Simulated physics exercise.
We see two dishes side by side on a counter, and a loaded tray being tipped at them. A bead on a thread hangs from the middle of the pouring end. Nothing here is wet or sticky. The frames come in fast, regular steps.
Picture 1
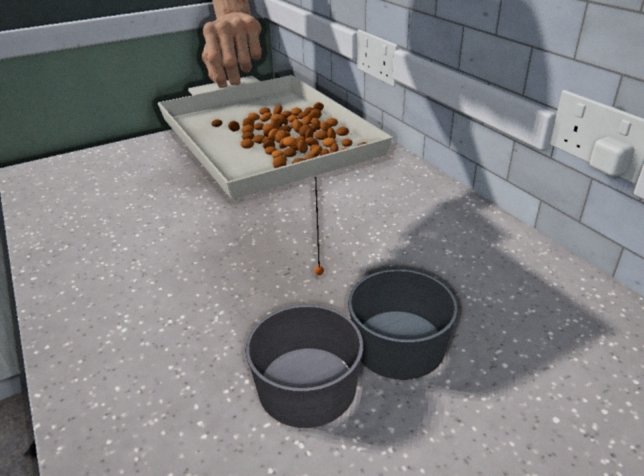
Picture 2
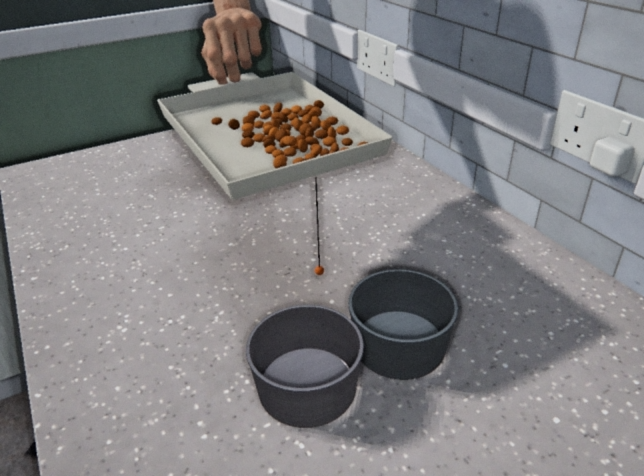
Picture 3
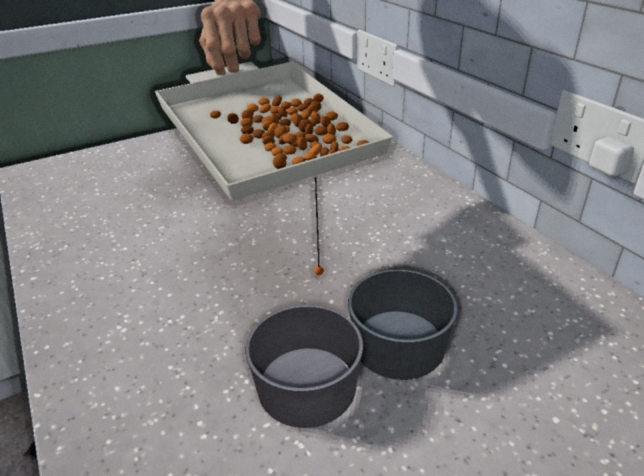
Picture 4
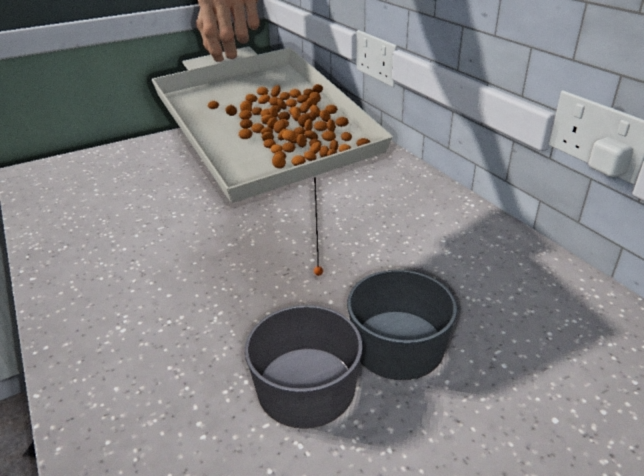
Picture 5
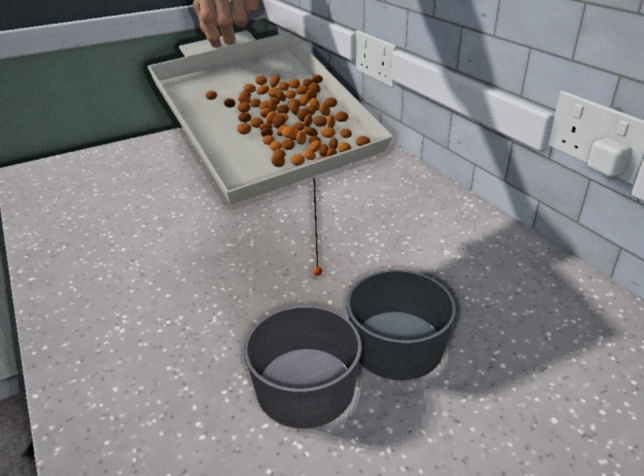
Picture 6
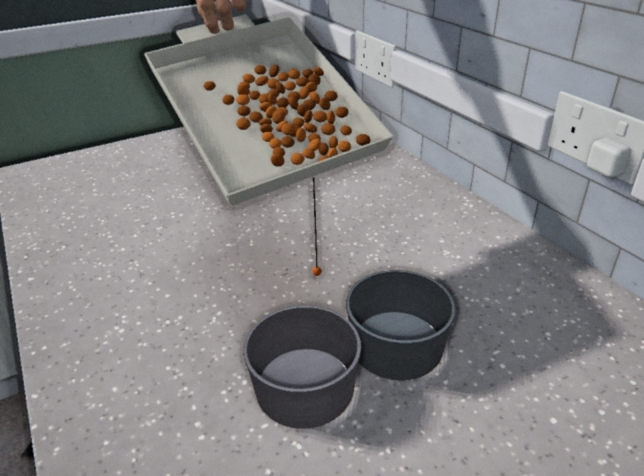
Kitchen counter with a hand gradually tilting a pale tray of brown kibble pieces near two dark round dishes, bead hanging below.
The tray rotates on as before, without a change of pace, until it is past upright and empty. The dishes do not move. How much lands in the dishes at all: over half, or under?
They take the larger part between them.
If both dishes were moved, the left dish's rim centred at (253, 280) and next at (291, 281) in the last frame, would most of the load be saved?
One: Not half. Two: Under half.
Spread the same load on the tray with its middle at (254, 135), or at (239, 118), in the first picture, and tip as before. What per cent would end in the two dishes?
About 70 and 60 per cent.
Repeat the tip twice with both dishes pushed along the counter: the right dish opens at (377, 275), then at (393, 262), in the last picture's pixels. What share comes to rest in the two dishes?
Near 70 % and 50 %.
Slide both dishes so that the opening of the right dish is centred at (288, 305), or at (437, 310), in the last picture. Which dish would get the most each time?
The first try: The dish on the right. The second: The left dish.
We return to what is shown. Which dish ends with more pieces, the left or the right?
The winner is left.
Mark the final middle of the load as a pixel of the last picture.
At about (304, 378).
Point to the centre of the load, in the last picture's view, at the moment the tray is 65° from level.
Roughly at (294, 156).
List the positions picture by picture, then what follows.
Corners of the pouring end (230, 180) and (387, 137), level; middle of the load (285, 135), bits of cat kibble; left dish (333, 400); right dish (433, 353); bead on its thread (319, 271), in the first frame.
Corners of the pouring end (230, 180) and (387, 136), level; middle of the load (285, 133), in the second frame.
Corners of the pouring end (230, 182) and (387, 136), tipped barely, lowest at the left corner; middle of the load (284, 129), in the third frame.
Corners of the pouring end (230, 185) and (387, 136), tipped a little, lowest at the left corner; middle of the load (283, 124), in the fourth frame.
Corners of the pouring end (229, 188) and (387, 135), tipped a little, lowest at the left corner; middle of the load (282, 118), in the fifth frame.
Corners of the pouring end (229, 191) and (388, 135), tipped clearly, lowest at the left corner; middle of the load (282, 112); left dish (331, 401); right dish (431, 353), in the sixth frame.
Just after the last frame, tray tipped steeply; almost all on the tray; just a few in the air.
A moment on, tray tipped past a quarter turn; roughly a third on the tray; roughly a quarter in the left dish; just a few in the right dish; just a few outside both; roughly a quarter in the air.
Further on, tray tipped past a quarter turn; roughly two thirds in the left dish; about a tenth in the right dish; roughly a quarter outside both.
When it is over, tray tipped past a quarter turn; roughly two thirds in the left dish; about a tenth in the right dish; roughly a quarter outside both.
